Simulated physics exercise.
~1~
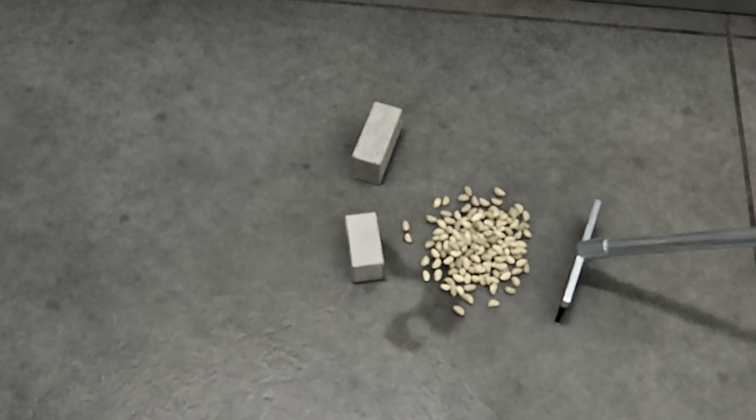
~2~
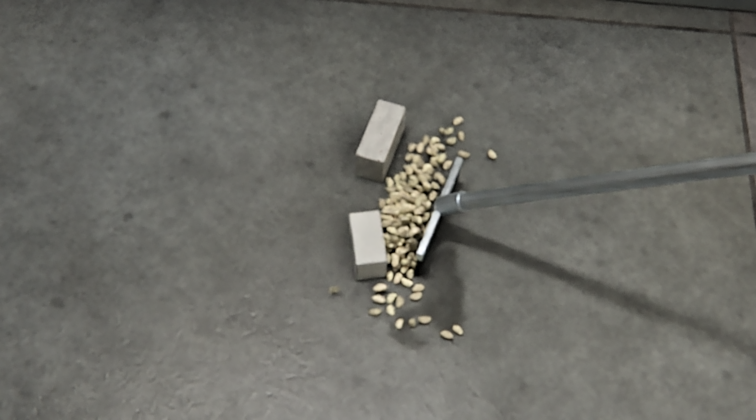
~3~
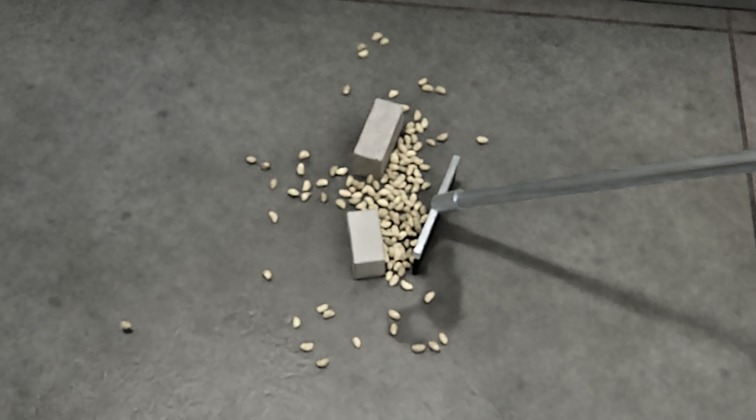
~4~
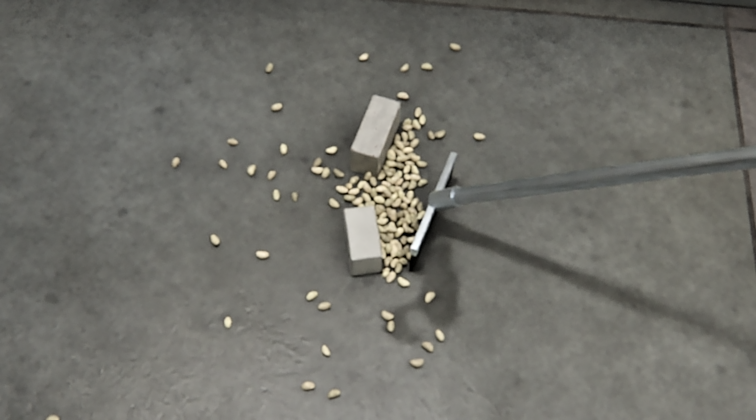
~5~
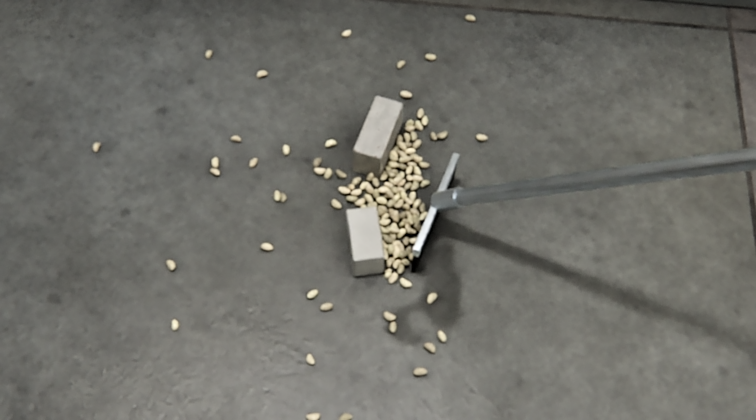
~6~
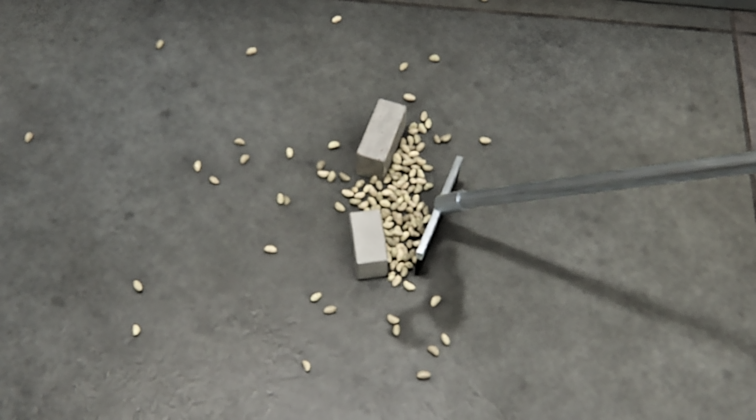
Squeegee pushing a pile of white beans left against two pale blocks, then halting as some scatter and most stay held up.
